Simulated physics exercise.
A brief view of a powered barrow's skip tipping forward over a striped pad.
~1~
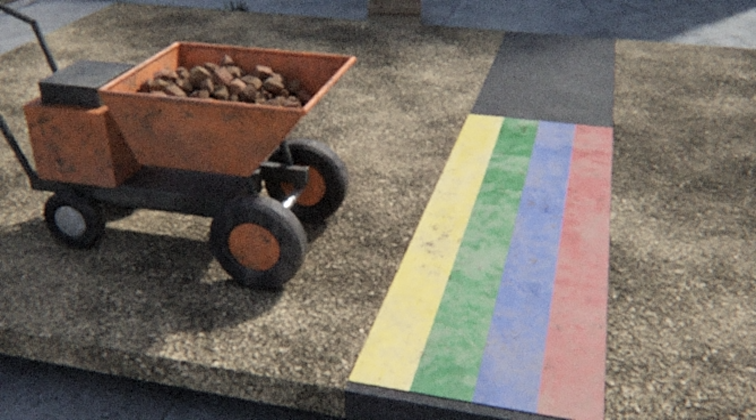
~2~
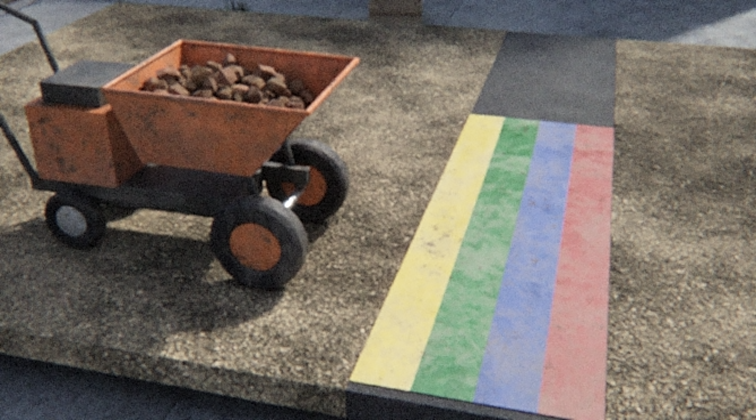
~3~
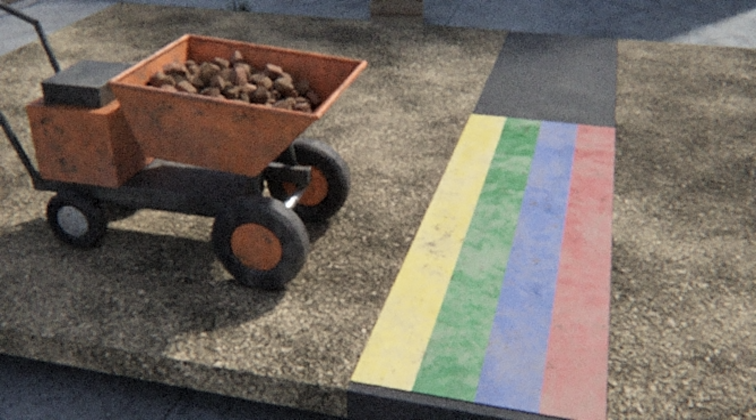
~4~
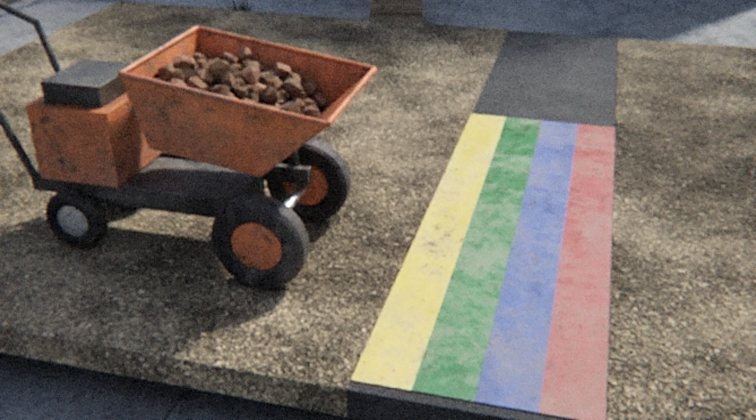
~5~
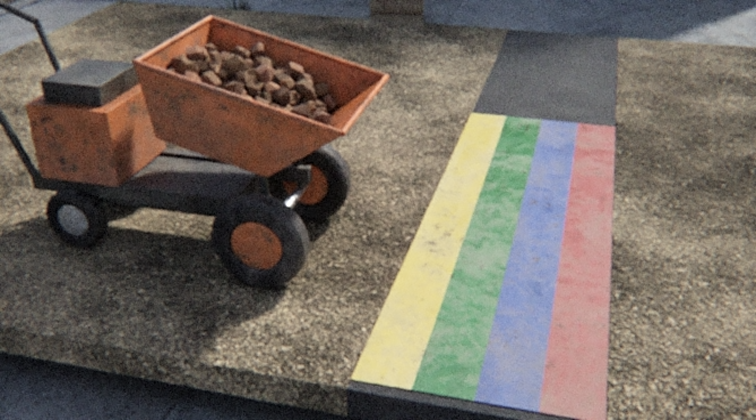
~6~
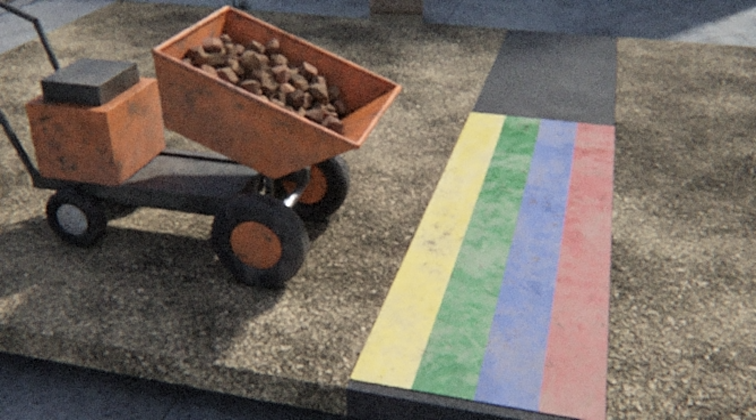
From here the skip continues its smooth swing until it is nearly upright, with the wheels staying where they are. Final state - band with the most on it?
Green band.
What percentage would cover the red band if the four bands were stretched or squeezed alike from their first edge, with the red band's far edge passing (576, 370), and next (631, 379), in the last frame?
About 10 %, then 10 %.
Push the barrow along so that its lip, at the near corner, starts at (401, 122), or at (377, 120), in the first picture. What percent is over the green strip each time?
You'd get around 0 in a hundred, then 10 in a hundred.
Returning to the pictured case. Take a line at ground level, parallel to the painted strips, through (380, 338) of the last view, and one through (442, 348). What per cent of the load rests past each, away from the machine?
I reckon some 90 per cent and some 60 per cent.
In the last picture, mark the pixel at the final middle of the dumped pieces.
Centre at rest: Close to (492, 267).
Soon, skip tipped steeply; all in the skip.
A while on, skip tipped right over; about two thirds in the skip; a small part over the yellow strip; about a quarter over the green strip; a small part over the blue strip.
Towards the end, skip tipped right over; about a quarter in the skip; a small part over the yellow strip; about a third over the green strip; about a quarter over the blue strip; a small part over the red strip; a stray few off the paint.
Finally, skip tipped right over; a small part in the skip; about a quarter over the yellow strip; about a third over the green strip; about a quarter over the blue strip; a small part over the red strip; a stray few off the paint.
